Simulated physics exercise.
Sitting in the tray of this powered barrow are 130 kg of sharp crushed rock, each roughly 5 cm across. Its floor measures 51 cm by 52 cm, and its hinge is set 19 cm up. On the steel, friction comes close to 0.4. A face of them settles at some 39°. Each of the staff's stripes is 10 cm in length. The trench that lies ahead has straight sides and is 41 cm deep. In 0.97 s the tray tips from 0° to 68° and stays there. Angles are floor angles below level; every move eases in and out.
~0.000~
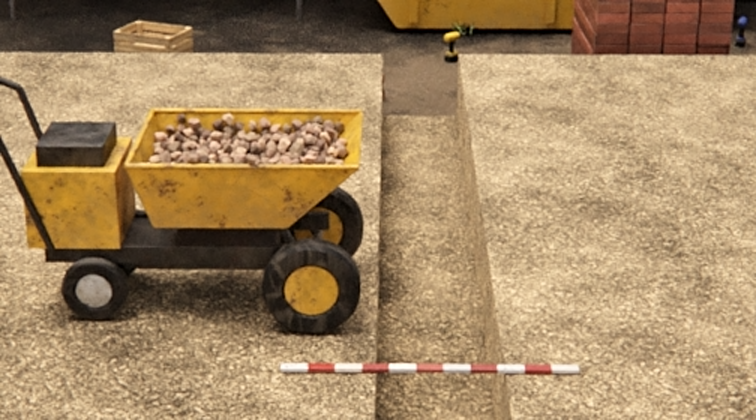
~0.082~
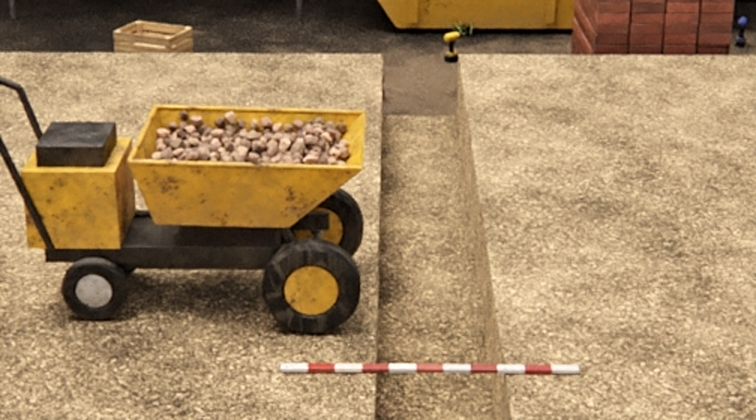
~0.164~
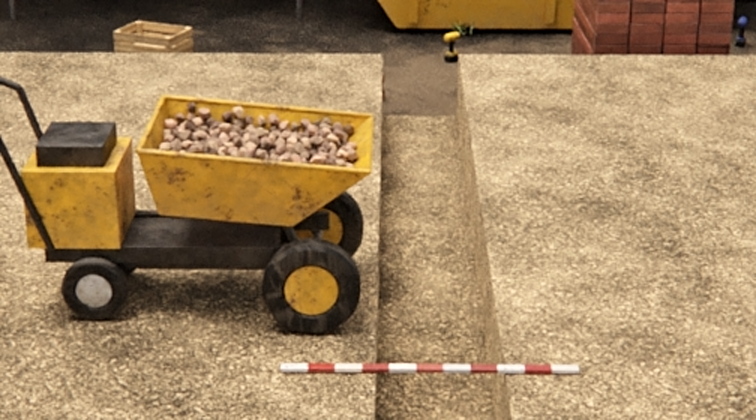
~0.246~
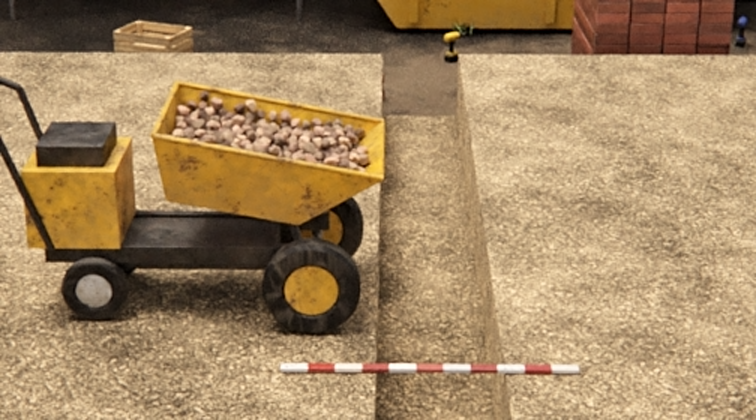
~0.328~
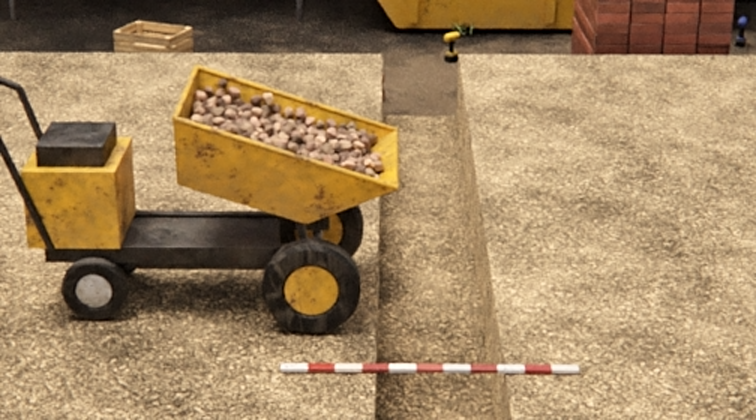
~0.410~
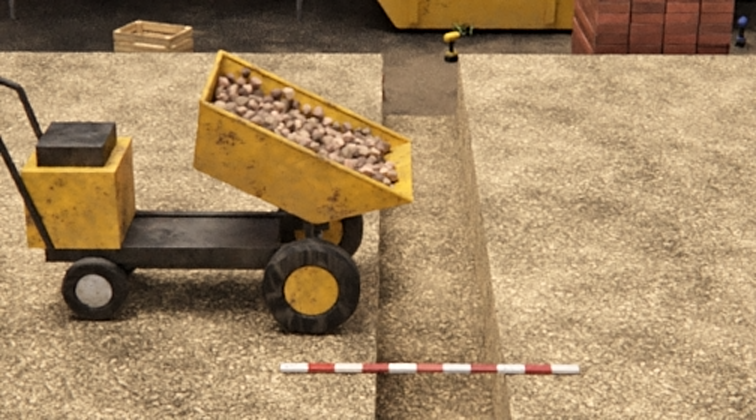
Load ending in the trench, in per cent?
64 per cent.
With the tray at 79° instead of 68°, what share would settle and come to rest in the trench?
Some 65% would finish there.
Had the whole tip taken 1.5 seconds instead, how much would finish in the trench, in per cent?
Then some 70 per cent would.
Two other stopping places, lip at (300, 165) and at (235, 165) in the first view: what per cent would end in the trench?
I'd expect some 100 per cent, then some 85.
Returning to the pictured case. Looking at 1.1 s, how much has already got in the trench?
Close to 20 per cent has got there by then.
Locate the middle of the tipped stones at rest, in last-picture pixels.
The middle should be near (478, 363).
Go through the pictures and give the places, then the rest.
In the first frame, the tray is at 0°, its lip at (358, 168); the top of the load is at (300, 131).
The second frame shows lip at (361, 169), floor tilted 1°, highest stones at (280, 130); the stones move at 0.3 m/s on average.
The third frame shows lip at (370, 172), floor tilted 5°, highest stones at (225, 124); the stones move at 0.5 m/s on average.
The fourth frame shows lip at (383, 179), floor tilted 11°, highest stones at (202, 112); the stones move at 0.7 m/s on average.
The fifth frame shows lip at (397, 188), floor tilted 18°, highest stones at (212, 99); the stones move at 0.8 m/s on average.
In the sixth frame, the tray is at 26°, its lip at (412, 201); the top of the load is at (233, 87); the stones move at 0.9 m/s on average.
After 0.7 s the floor is at 58°; 100 % in the tray; the foremost stones are at (444, 229).
After 1.1 s the floor is at 68°; 67 % in the tray, 21 % in the trench, 11 % past the trench; the foremost stones are at (534, 296).
After 1.4 s the floor is at 68°; 25 % in the tray, 37 % in the trench, 38 % past the trench; the foremost stones are at (651, 311).
After 3.4 s the floor is at 68°; 0 % in the tray, 64 % in the trench, 36 % past the trench; the foremost stones are at (707, 306).
